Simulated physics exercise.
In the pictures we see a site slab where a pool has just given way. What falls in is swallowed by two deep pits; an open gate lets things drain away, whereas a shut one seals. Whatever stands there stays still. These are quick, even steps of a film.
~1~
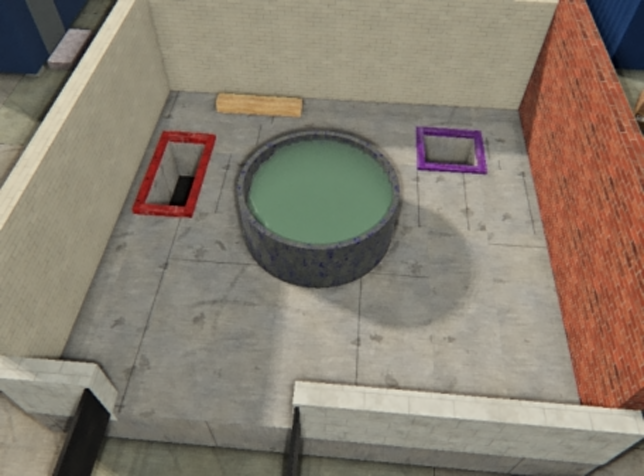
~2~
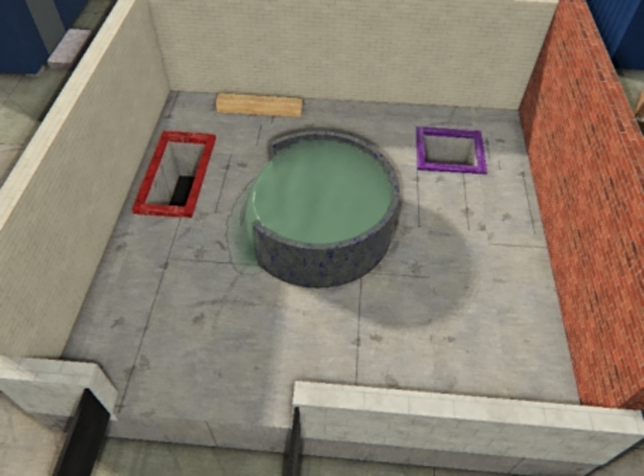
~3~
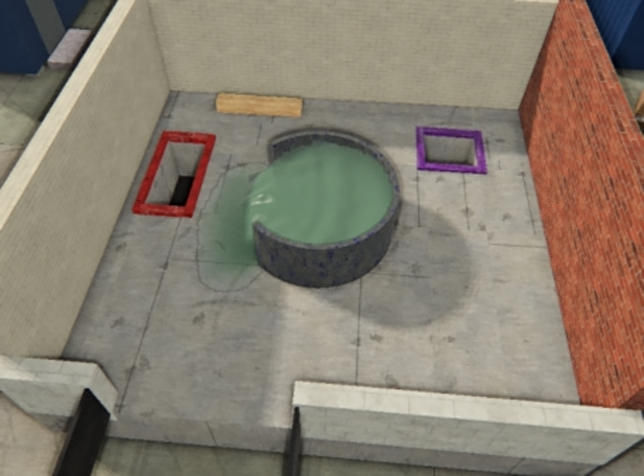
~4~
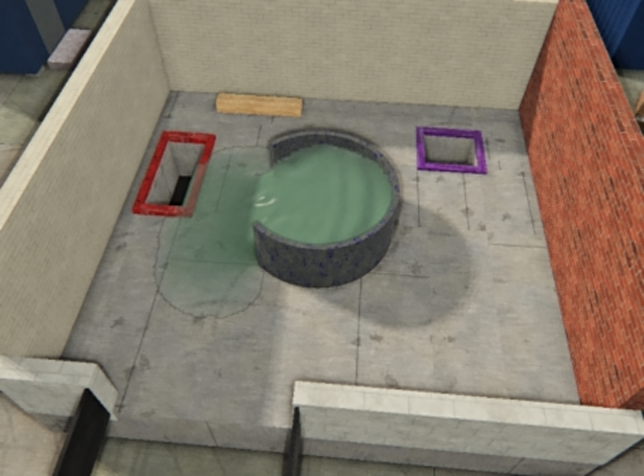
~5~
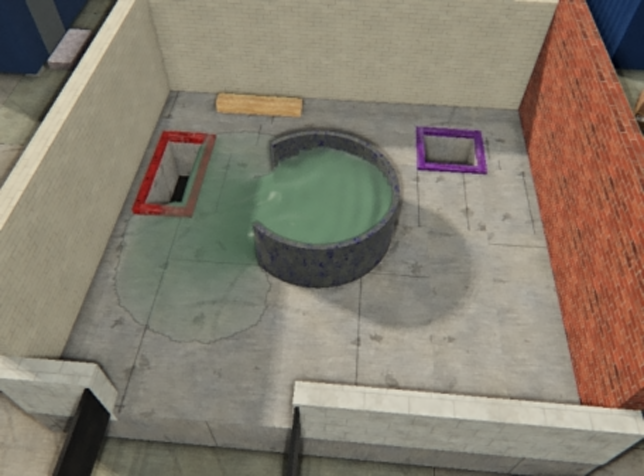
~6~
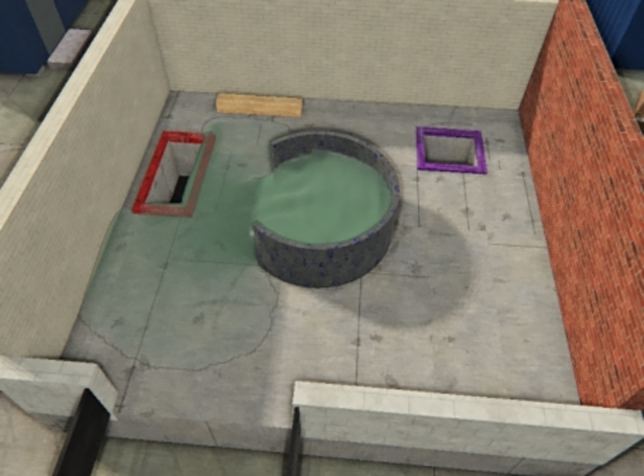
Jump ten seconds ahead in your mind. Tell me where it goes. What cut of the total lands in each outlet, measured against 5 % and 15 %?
My prediction: Gate: Beyond fifteen per cent. Red pit: Beyond fifteen per cent. Purple pit: Short of five per cent.
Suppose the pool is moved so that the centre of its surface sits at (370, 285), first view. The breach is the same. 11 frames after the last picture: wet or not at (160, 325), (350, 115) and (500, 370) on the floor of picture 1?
Spot 1 wetted, spot 2 unwetted, and spot 3 unwetted.
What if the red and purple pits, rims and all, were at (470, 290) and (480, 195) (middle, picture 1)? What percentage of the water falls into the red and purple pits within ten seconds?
Breakdown: Red 0%, purple 4%.
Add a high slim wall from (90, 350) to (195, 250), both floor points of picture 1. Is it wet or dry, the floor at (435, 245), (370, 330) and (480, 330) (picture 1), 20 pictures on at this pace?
As listed: Clear, not flooded, clear.
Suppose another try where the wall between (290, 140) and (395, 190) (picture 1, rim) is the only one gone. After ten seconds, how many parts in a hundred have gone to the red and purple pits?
In percent: Red 2, purple 30.
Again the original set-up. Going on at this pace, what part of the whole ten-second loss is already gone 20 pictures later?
Share gone: About 65 %.
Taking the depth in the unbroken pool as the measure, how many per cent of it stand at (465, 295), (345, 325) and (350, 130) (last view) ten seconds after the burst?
About 6 per cent, then 6 per cent, then 4 per cent.
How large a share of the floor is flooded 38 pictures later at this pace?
Estimated share: Around 85 %.
A moment on, water covers 25 % of the floor; the gate 0 %, the red pit 12 %, the purple pit 0 %.
Next, water covers 35 % of the floor; the gate 1 %, the red pit 19 %, the purple pit 0 %.
Then, water covers 60 % of the floor; the gate 6 %, the red pit 24 %, the purple pit 0 %.
Later, water covers 85 % of the floor; the gate 13 %, the red pit 25 %, the purple pit 0 %.
In the end, water covers 95 % of the floor; the gate 20 %, the red pit 25 %, the purple pit 0 %.
